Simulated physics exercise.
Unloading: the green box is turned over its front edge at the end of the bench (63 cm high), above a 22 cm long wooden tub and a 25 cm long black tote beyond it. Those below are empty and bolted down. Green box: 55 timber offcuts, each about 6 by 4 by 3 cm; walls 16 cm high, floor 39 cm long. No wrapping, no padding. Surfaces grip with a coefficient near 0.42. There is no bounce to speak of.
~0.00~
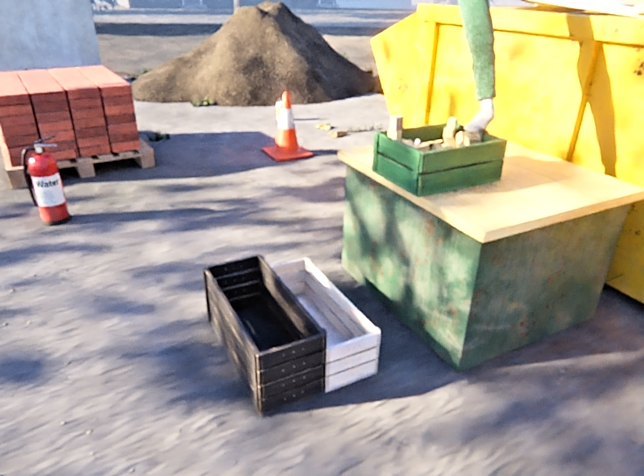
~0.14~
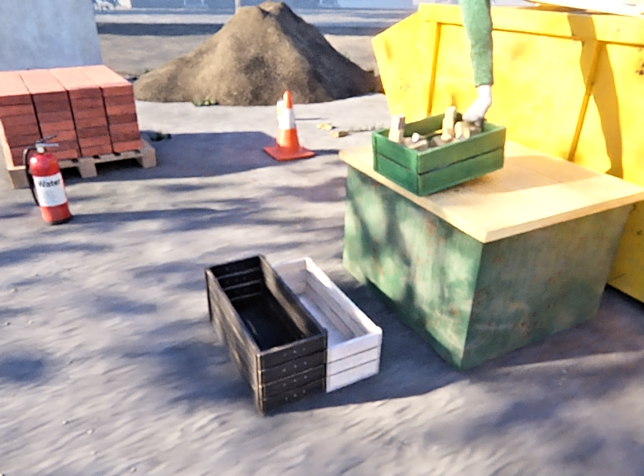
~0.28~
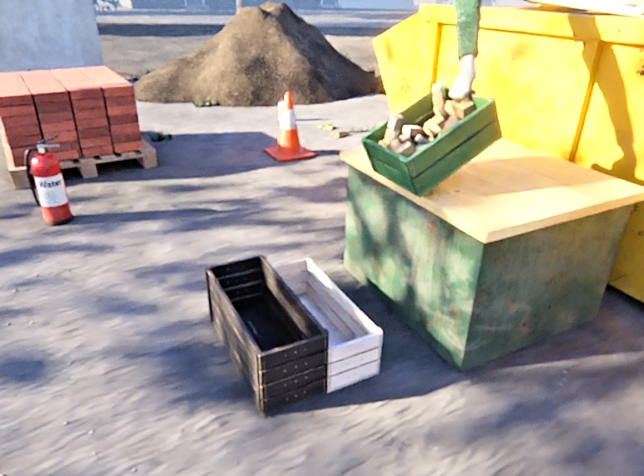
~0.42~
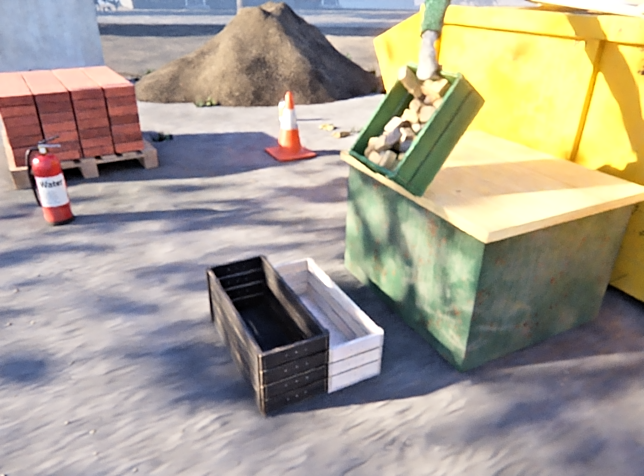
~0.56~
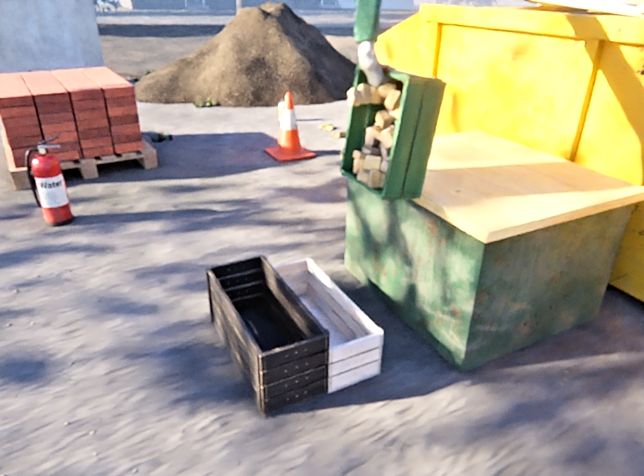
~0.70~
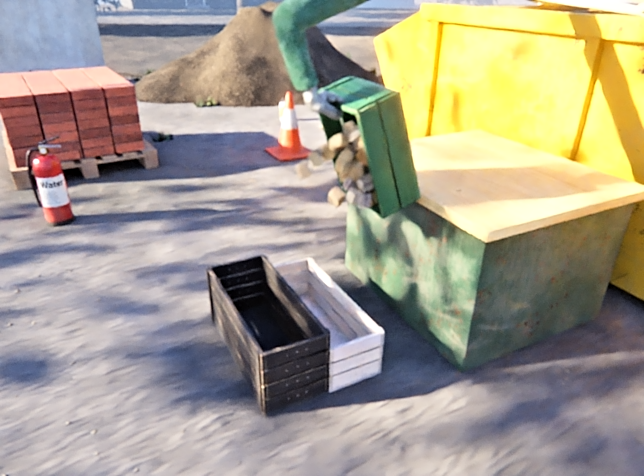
A green-sleeved arm with a pale glove or gripper tilts a green box of timber offcuts over the left end of a wood-topped green bench, seen from above in a sunlit yard. A black crate and a white one sit on the ground below, with bricks, a red extinguisher, a cone, a dirt mound and a yellow skip around. The box turns steeply leftward and pieces begin tumbling out, while the view stays nearly still.
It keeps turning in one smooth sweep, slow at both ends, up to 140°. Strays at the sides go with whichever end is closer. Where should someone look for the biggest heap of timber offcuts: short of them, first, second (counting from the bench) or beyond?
It is the wooden tub, the first one.
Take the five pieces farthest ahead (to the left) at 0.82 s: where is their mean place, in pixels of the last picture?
Around (285, 259).
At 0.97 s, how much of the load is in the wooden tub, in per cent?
About 15 per cent.
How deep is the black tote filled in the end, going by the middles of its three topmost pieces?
Roughly 5 cm.
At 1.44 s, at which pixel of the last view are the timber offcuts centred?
At about (312, 328).
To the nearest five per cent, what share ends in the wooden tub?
Some 60 per cent of them.
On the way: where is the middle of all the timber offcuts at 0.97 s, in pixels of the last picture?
At about (326, 284).
After 0.82 s, tilt 127°; 24 still in the green box and 31 in the air.
After 0.97 s, tilt 139°; 6 still in the green box, 9 in the wooden tub, 17 in the black tote and 23 in the air.
After 1.17 s, tilt 140°; 28 in the wooden tub, 16 in the black tote, 3 on the ground short of the wooden tub and 8 in the air.
When it is over (at 1.44 s), 34 in the wooden tub, 16 in the black tote and 5 on the ground short of the wooden tub.
